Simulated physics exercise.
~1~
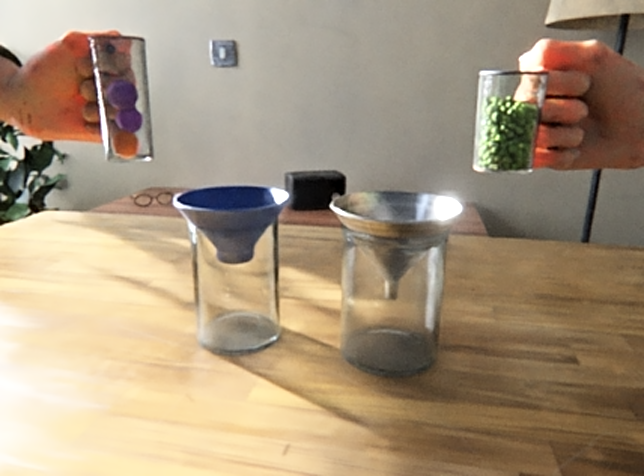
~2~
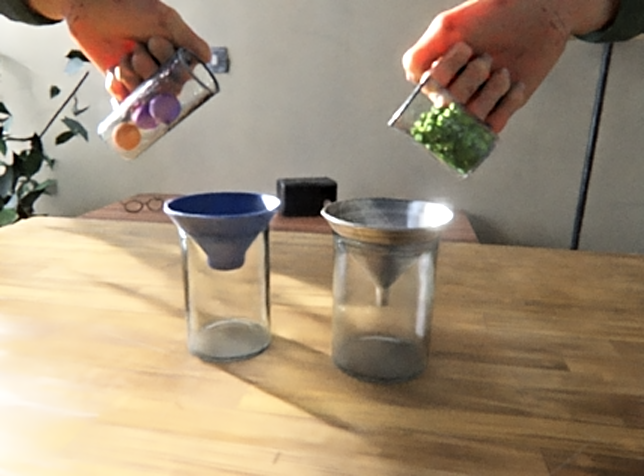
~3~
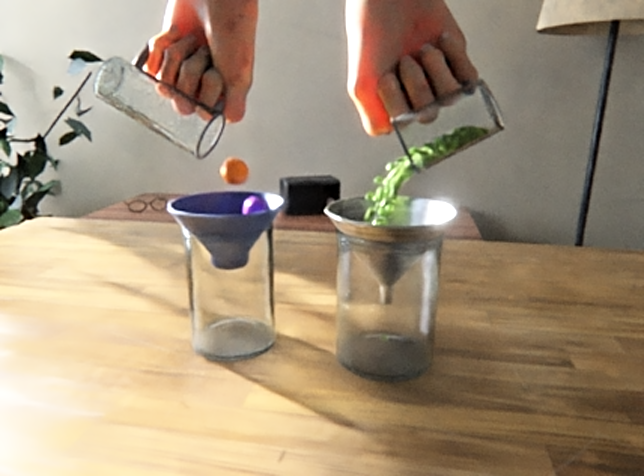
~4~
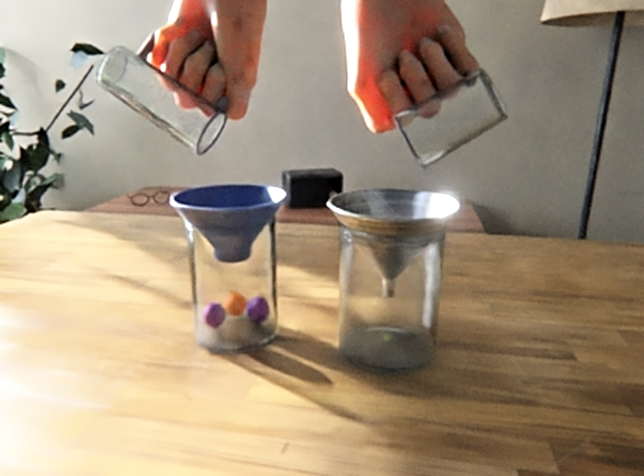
Two hands tipped small glass cups over funnels set in clear jars, and the purple and orange balls on the left dropped through the blue funnel into the jar, while the green bits poured on the right mostly stayed stuck in the metal-looking funnel.
